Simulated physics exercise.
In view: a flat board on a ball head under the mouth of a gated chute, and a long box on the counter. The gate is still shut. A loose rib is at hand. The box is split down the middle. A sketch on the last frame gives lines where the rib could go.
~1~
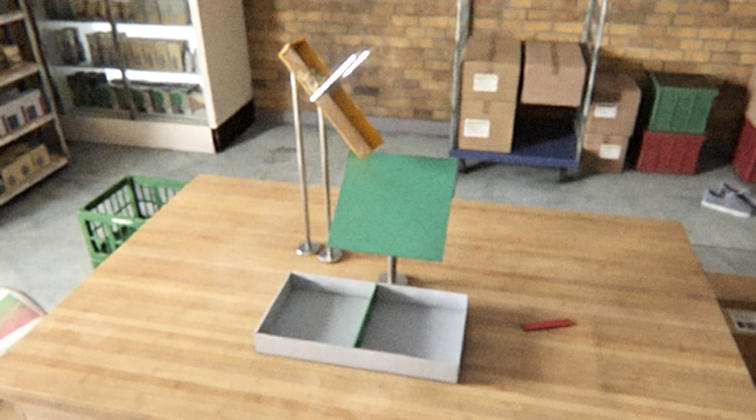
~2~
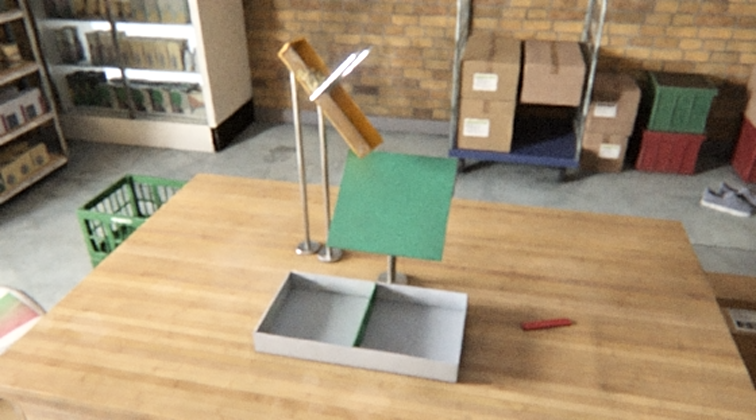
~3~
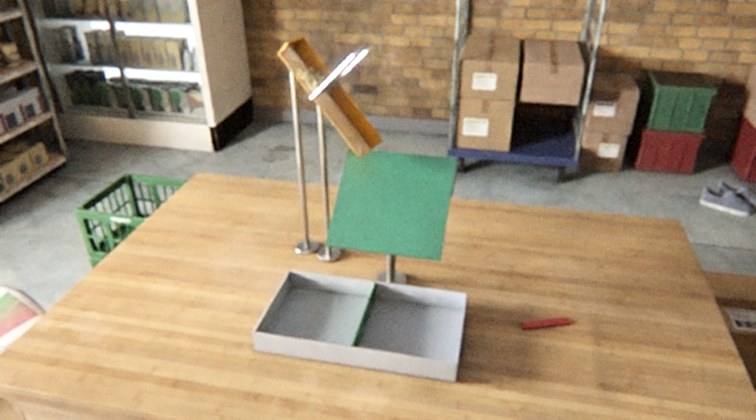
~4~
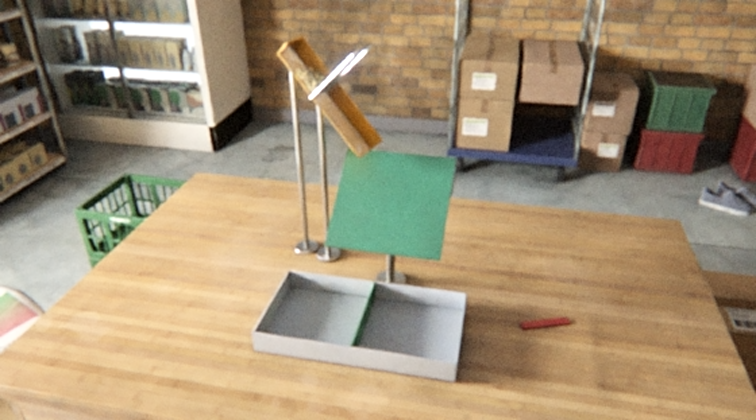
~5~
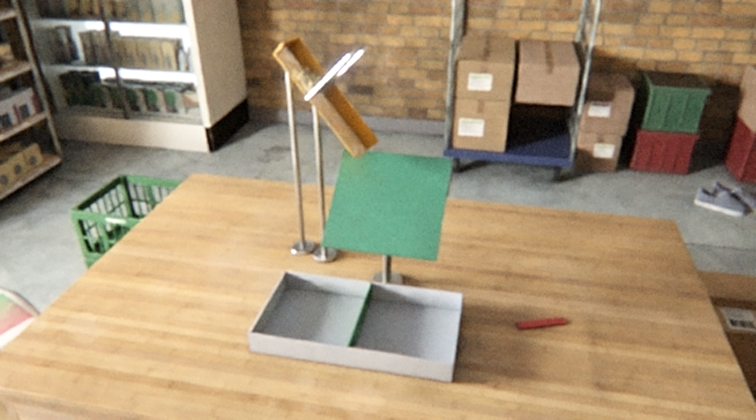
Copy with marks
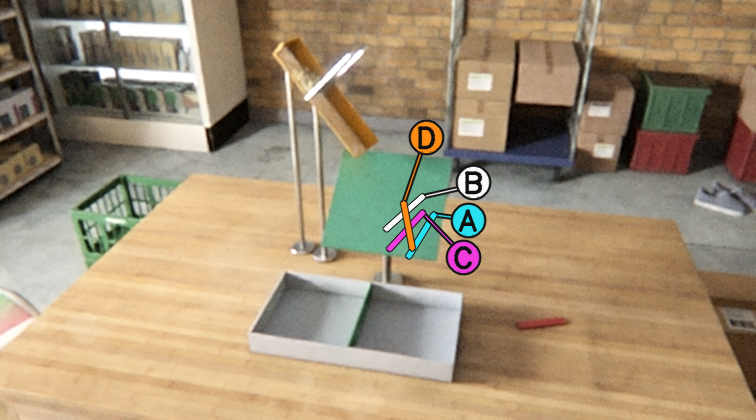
A wooden counter holds a raised chute, green board and divided grey box, all staying still.
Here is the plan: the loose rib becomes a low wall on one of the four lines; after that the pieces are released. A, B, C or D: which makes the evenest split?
C beats the others.
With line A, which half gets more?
More lands on the right.
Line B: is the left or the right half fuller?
More lands on the left.
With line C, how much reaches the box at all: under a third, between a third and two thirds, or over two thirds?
Over two thirds.
On the marked copy, line A from (433, 214) to (408, 256); line B from (422, 196) to (386, 228); line C from (422, 212) to (389, 248); line D from (403, 203) to (412, 248).
With A, of what is caught, only a few in the left half, all but a few in the right.
With B, of what is caught, all but a few in the left half, a small share in the right.
With C, of what is caught, close to half in the left half, close to half in the right.
With D, of what is caught, only a few in the left half, all but a few in the right.
